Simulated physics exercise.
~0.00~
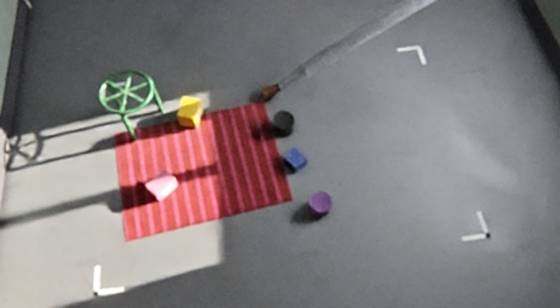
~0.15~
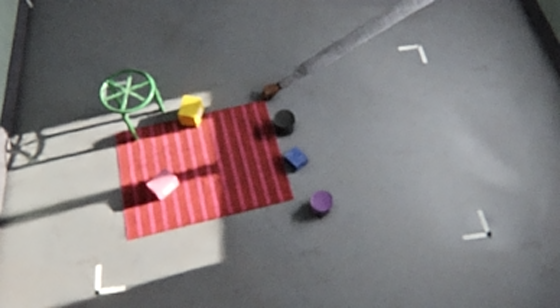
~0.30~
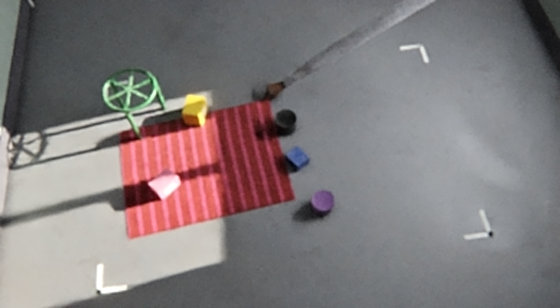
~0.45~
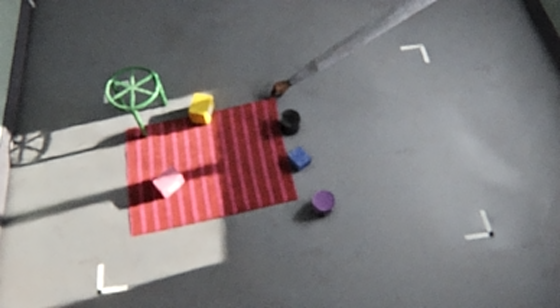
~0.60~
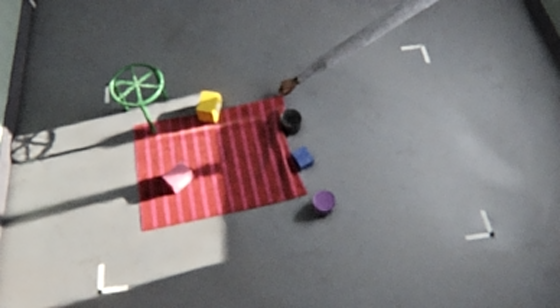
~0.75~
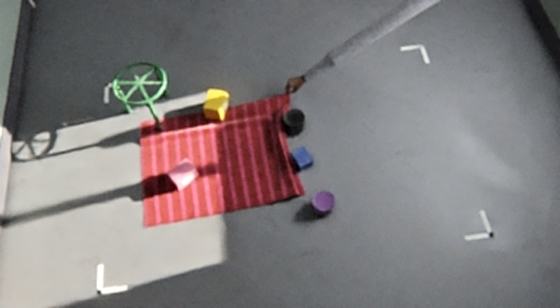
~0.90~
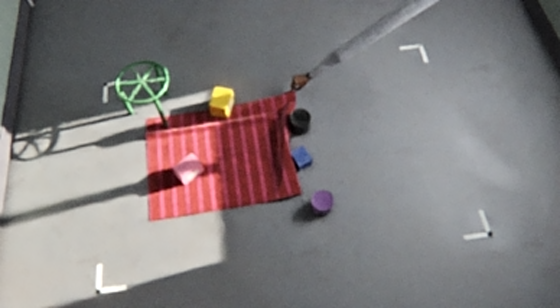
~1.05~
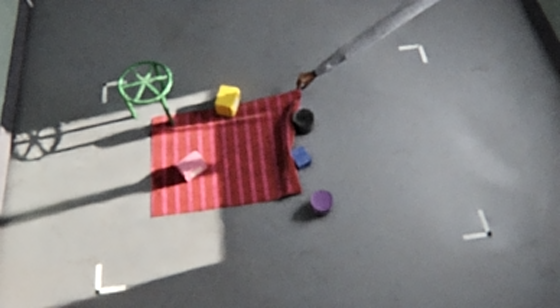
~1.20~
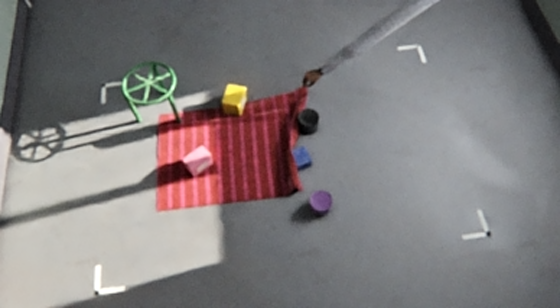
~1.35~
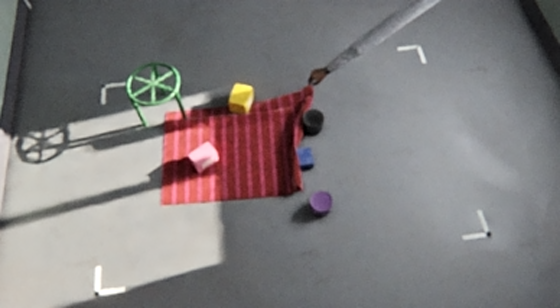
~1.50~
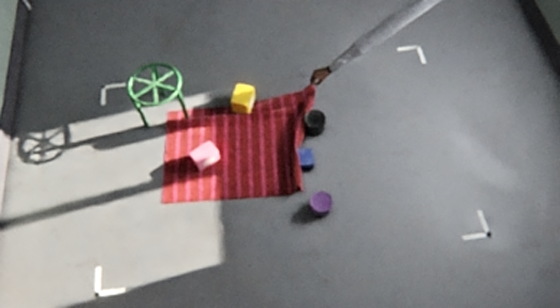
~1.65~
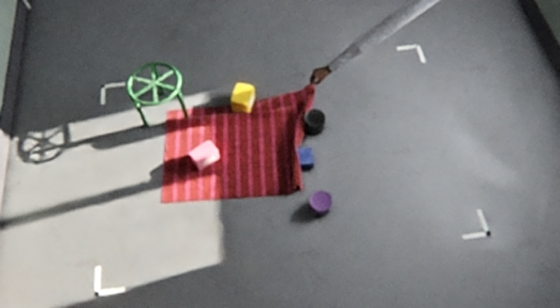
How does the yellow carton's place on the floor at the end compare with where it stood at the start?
It ends up clearly farther to the right and slightly higher in the view, having travelled along with the red striped sheet.
A long grey arm with a brown hand reaches from the upper right across a grey floor, seen from high above, to the corner of a red striped sheet. A yellow carton and a green stool stand along the sheet's upper edge, a pink carton lies on it, and black, blue and purple objects sit by its right side. After a nearly still start, the hand draws the sheet right and slightly up, carrying both cartons along. The right edge crumples as the black bucket and stool shift slightly right. Finally everything rests, the purple bucket still in place.
